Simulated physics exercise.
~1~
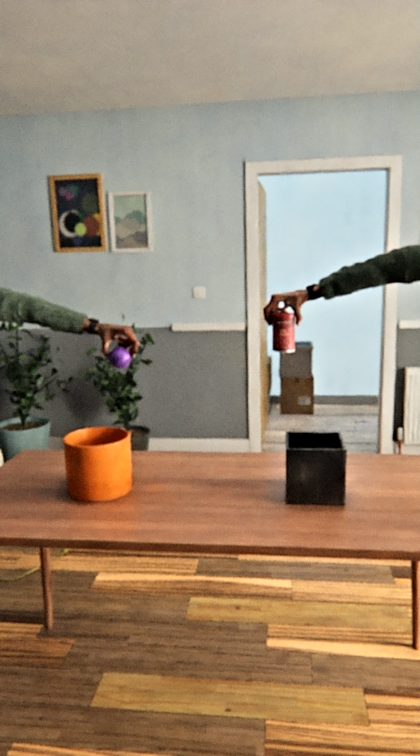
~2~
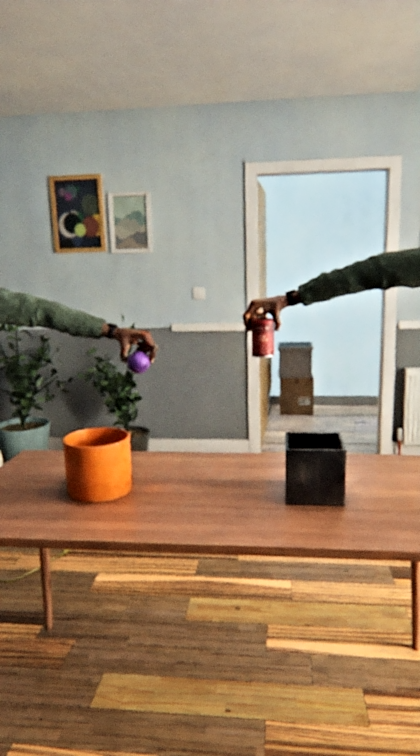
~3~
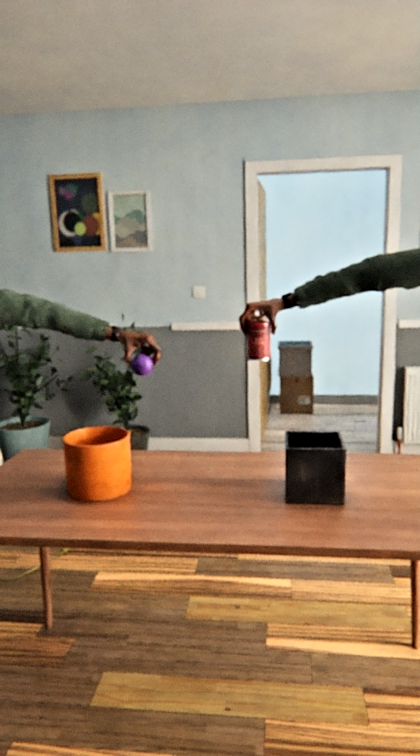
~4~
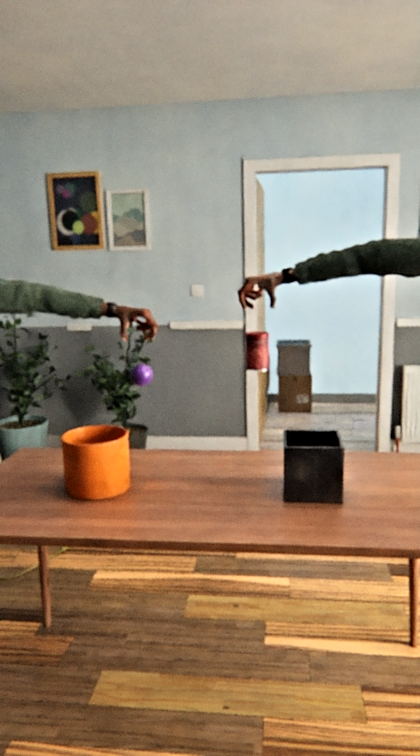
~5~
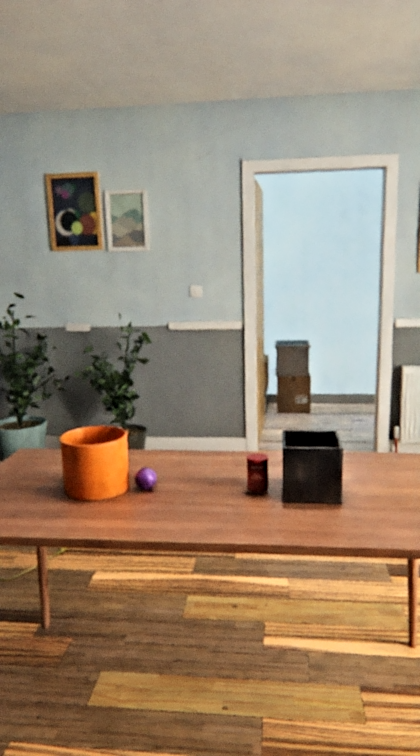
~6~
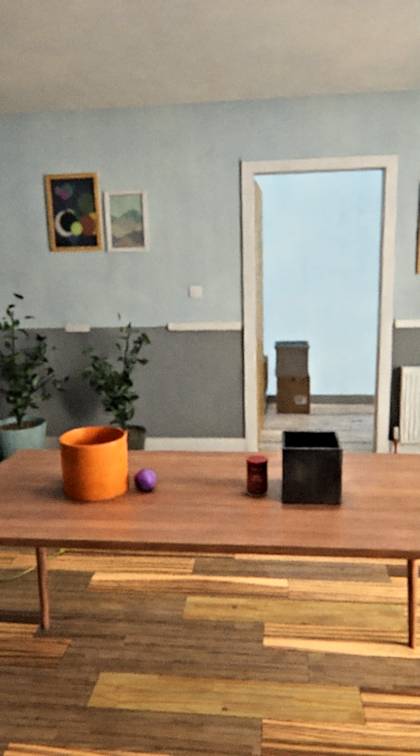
A purple onion and a red tin hang from two hands reaching in from the left and right, above a wooden table in a blue and grey room, seen from the front by a slightly swaying camera. An orange bucket stands on the left of the table and a black basket on the right. The hands shift inward, the onion moving right and the tin moving left, then pause. Both hands let go and draw back as the objects drop. The onion comes down just right of the bucket, and the tin lands upright just left of the basket, both outside the containers.
